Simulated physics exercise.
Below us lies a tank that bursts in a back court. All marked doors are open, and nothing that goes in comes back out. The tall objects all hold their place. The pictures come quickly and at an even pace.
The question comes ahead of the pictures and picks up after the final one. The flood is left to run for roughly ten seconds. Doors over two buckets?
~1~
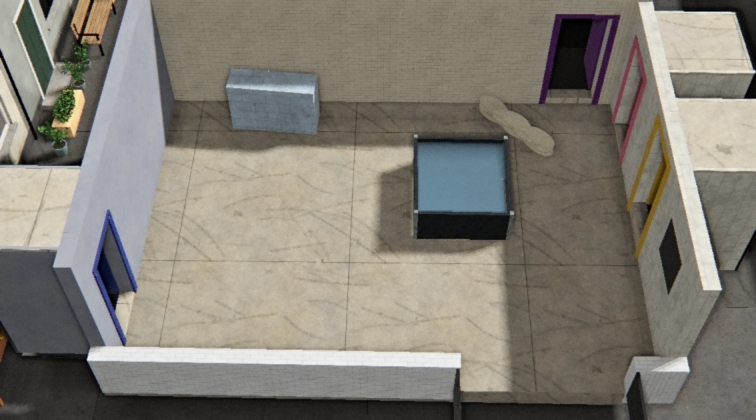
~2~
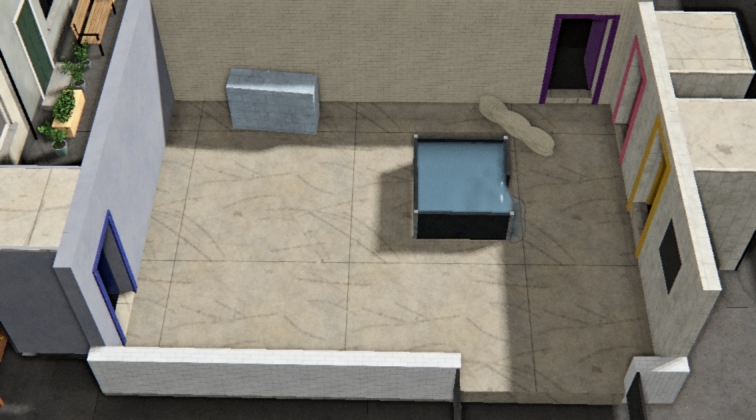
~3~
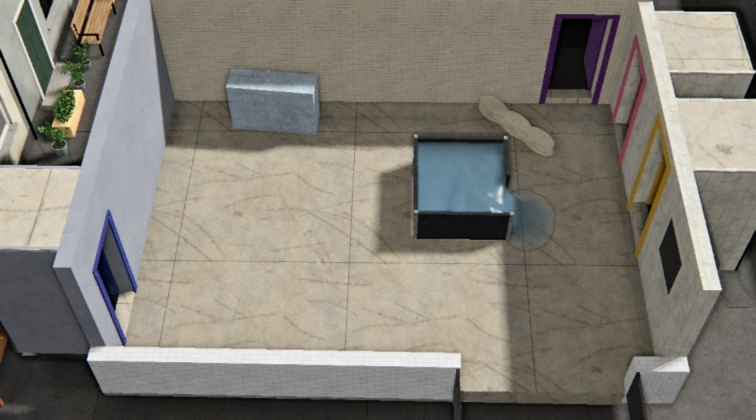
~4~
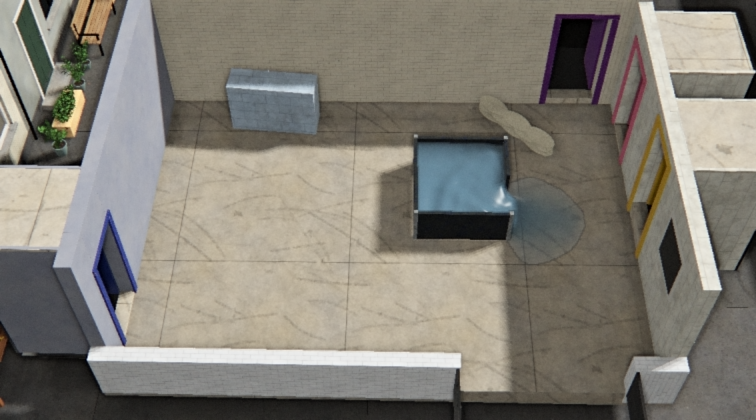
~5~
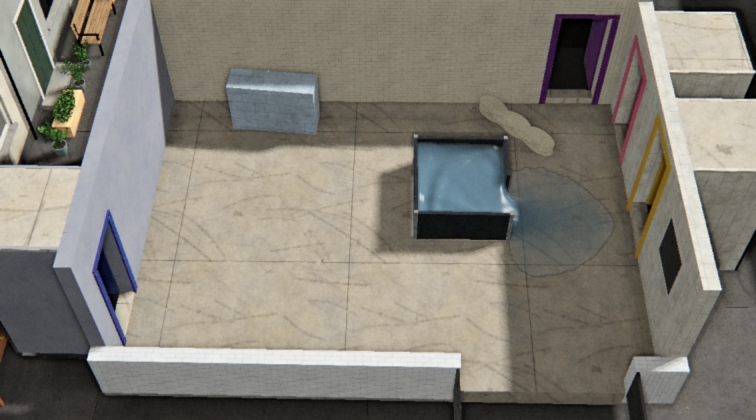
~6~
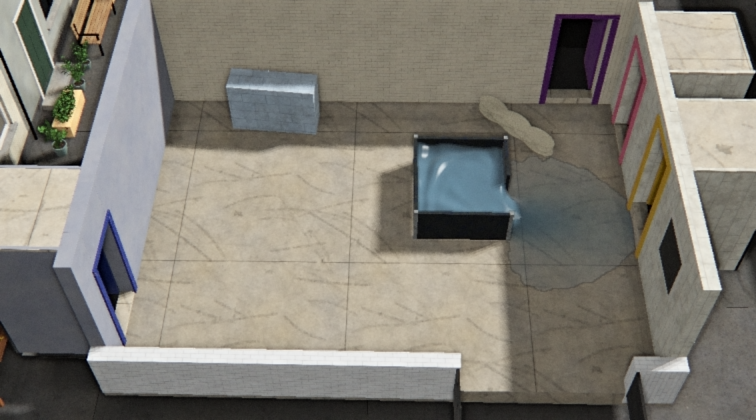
In order: The pink door goes over two buckets. The yellow door does not go over two buckets. The purple door does not go over two buckets. The blue door does not go over two buckets.
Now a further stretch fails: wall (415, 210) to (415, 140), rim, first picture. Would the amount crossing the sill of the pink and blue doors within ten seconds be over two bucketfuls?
The pink door remains below and the blue door exceeds the limit.
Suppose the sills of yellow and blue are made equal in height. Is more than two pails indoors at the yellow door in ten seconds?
As I read it, the yellow door exceeds it.
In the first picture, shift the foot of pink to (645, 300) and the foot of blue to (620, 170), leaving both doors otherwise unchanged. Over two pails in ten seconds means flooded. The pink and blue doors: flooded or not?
Going through them, I find the pink door overflows and the blue door overflows.
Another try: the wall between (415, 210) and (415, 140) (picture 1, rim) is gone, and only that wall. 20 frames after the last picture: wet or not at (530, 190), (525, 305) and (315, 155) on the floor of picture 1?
Point by point: Untouched, untouched and swamped.
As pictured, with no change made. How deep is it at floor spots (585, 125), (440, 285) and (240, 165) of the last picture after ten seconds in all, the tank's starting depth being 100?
Respectively 10, 0 and 0 per cent.
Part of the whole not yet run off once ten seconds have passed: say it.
Roughly 64 per cent.
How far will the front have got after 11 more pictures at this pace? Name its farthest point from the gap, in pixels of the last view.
I'd say at around (657, 379).
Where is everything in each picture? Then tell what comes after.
The open tank at (462, 177) is whole and still, in the first frame.
The front is at (519, 202), out from the gap at (506, 210), in the second frame.
The front is at (550, 211), out from the gap at (505, 212), in the third frame.
Water pours out at (505, 212) and has run to (579, 227), in the fourth frame.
The front is at (607, 230), out from the gap at (505, 212), in the fifth frame.
Water pours out at (505, 211) and has run to (634, 245), in the sixth frame.
A moment on, water covers 15 % of the floor; the pink door wet at the sill, nothing in, the yellow door wet at the sill, nothing in, the purple door not reached, the blue door not reached.
Next, water covers 20 % of the floor; the pink door under two buckets in, the yellow door wet at the sill, nothing in, the purple door not reached, the blue door not reached.
Then, water covers 25 % of the floor; the pink door under two buckets in, the yellow door wet at the sill, nothing in, the purple door under two buckets in, the blue door not reached.
Later, water covers 30 % of the floor; the pink door under two buckets in, the yellow door wet at the sill, nothing in, the purple door under two buckets in, the blue door not reached.
In the end, water covers 40 % of the floor; the pink door over two buckets in, the yellow door wet at the sill, nothing in, the purple door under two buckets in, the blue door not reached.
